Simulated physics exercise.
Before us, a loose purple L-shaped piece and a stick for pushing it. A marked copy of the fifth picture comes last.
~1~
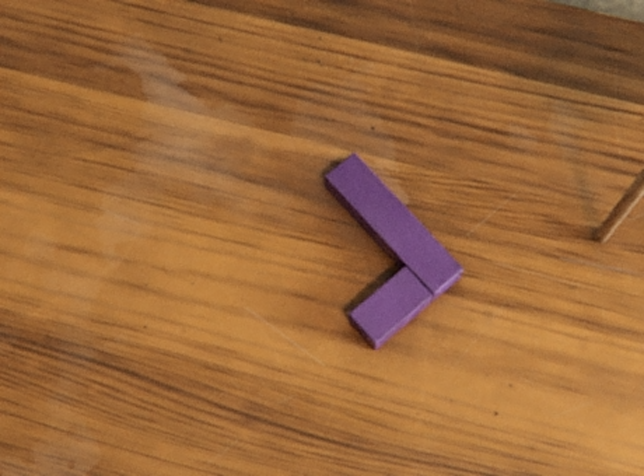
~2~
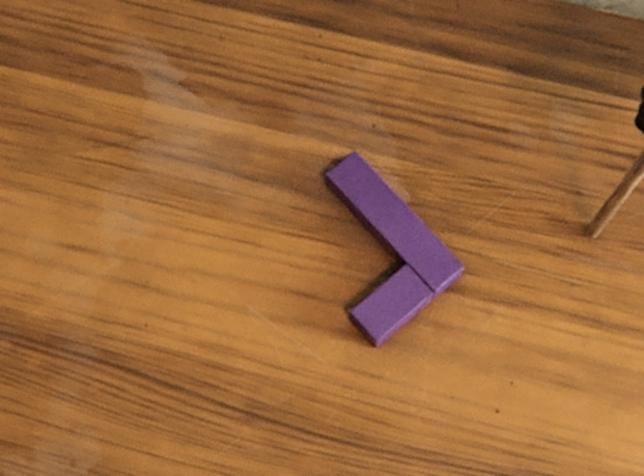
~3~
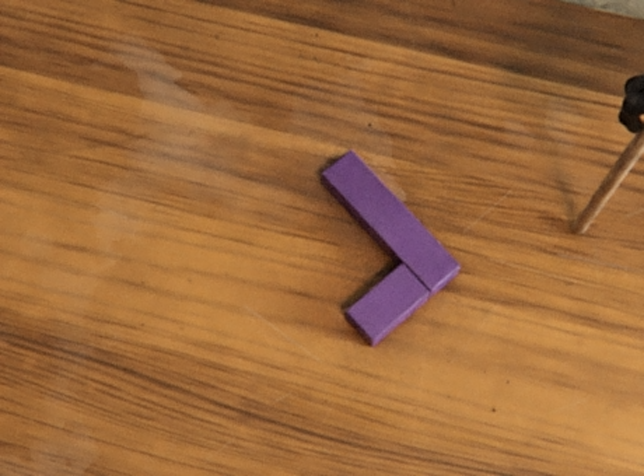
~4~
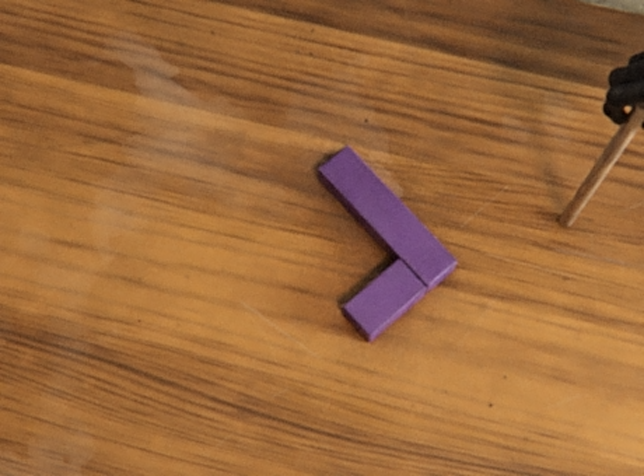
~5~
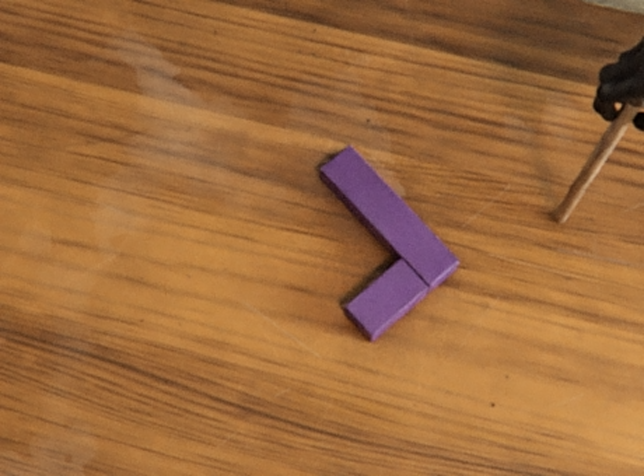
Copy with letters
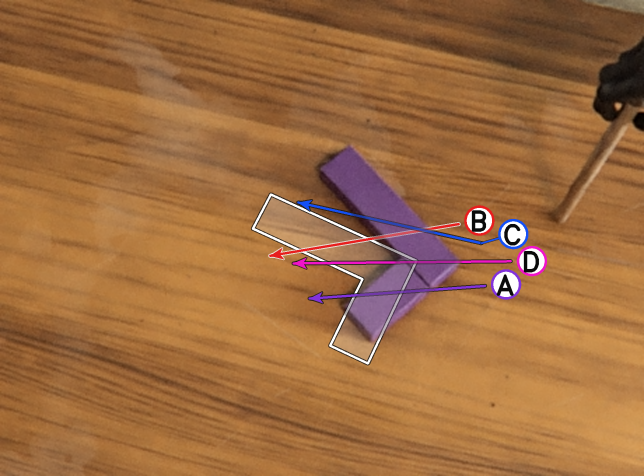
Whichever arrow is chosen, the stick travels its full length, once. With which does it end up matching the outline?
Choose stroke C.
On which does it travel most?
D.
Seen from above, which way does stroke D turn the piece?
It turns clockwise.
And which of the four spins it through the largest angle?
That is D.
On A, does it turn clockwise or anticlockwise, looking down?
On that stroke, clockwise.
On the marked copy, A from (485, 286) to (310, 299); B from (459, 224) to (270, 256); C from (482, 243) to (298, 203); D from (511, 261) to (293, 263).
Following C. Soon after the start, foot of the stick (415, 229), piece (380, 218).
Later, foot of the stick (350, 215), piece (344, 231).
In the end, foot of the stick (298, 203), piece (333, 237); it fills the outline.
As for the rest, A leaves the piece out of the outline, at (359, 188); B leaves the piece out of the outline, at (282, 277); D leaves the piece out of the outline, at (274, 222).
